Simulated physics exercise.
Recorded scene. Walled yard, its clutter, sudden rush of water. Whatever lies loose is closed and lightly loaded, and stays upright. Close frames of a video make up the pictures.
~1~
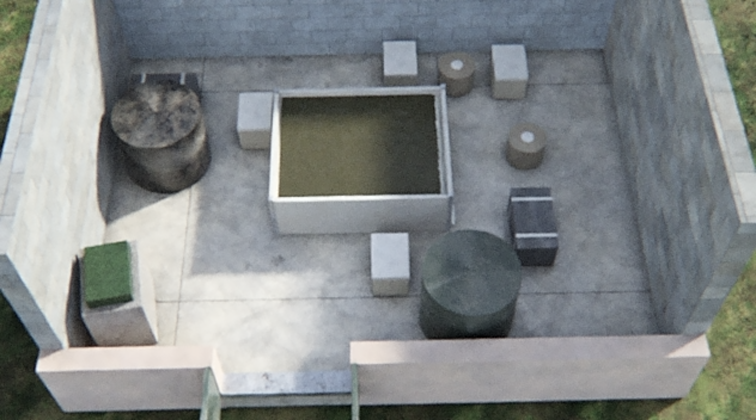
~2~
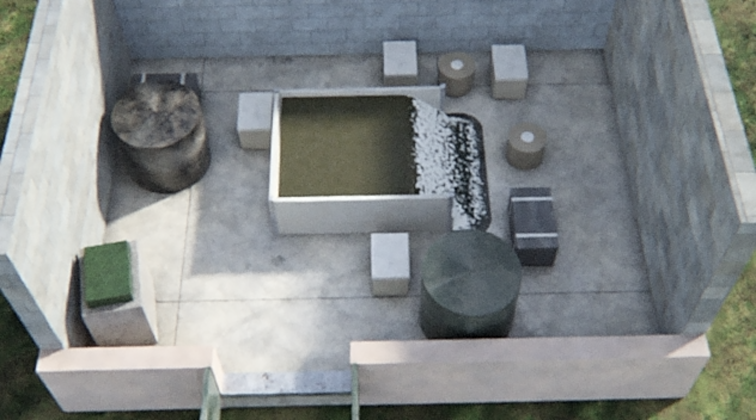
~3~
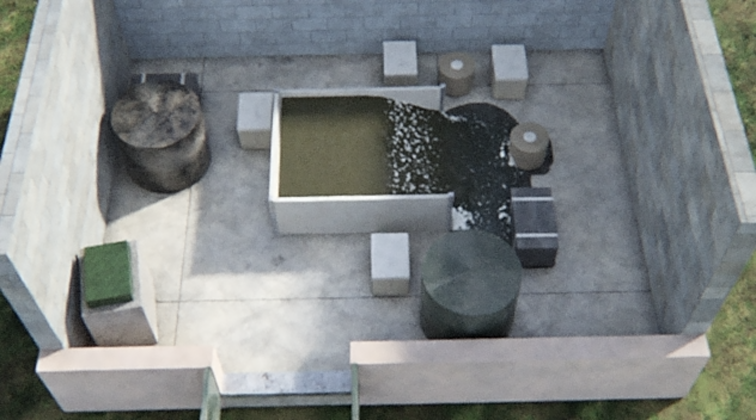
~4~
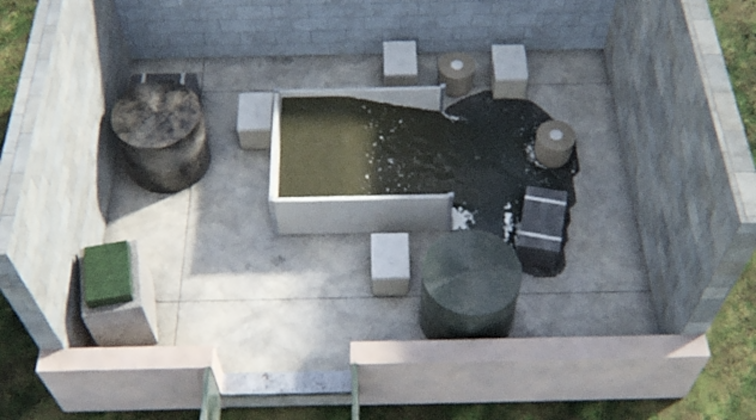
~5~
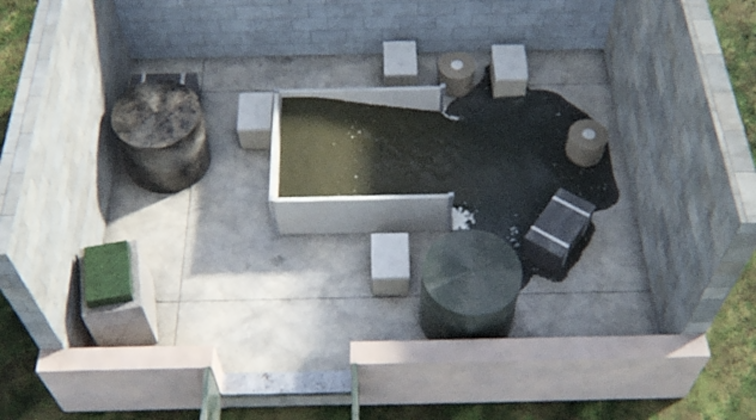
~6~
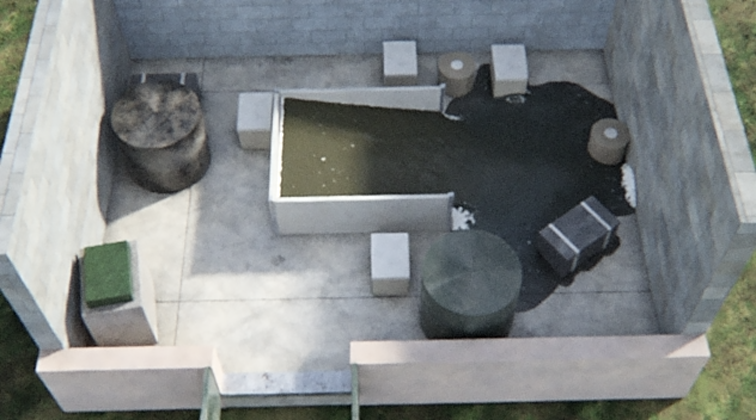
Dark water bursting from the right side of a raised tank, spreading across a walled yard and pushing a tub and trunk rightward.
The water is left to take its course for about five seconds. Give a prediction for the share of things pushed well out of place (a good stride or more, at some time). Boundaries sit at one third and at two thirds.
The share is one third to two thirds.
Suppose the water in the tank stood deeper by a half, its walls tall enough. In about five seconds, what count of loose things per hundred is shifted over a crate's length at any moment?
Share moved: 60 in a hundred.
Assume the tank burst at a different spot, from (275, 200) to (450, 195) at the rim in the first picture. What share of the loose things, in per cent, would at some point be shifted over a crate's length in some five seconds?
I'd guess around 20 percent of them.
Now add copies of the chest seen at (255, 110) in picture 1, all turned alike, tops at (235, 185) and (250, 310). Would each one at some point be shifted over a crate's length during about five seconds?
Item by item: Remains in place; remains in place.
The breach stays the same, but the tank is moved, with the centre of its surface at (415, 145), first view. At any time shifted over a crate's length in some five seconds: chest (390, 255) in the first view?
Came up short.
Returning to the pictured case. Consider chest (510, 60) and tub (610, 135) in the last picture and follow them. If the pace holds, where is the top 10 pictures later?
Estimate: First at (546, 40), second at (594, 80), approximately.
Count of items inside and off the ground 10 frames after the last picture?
The total is 2.
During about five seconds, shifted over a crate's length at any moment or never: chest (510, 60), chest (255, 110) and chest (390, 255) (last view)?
The first one traveled far, the second stayed within range and the third stayed within range.
A moment on, 2 of 8 are well off their spots; 1 afloat.
Next, 3 of 8 are well off their spots; 2 afloat.
Later, 5 of 8 are well off their spots; 4 afloat.
In the end, 5 of 8 are well off their spots, and 5 have been at some point; 6 afloat.
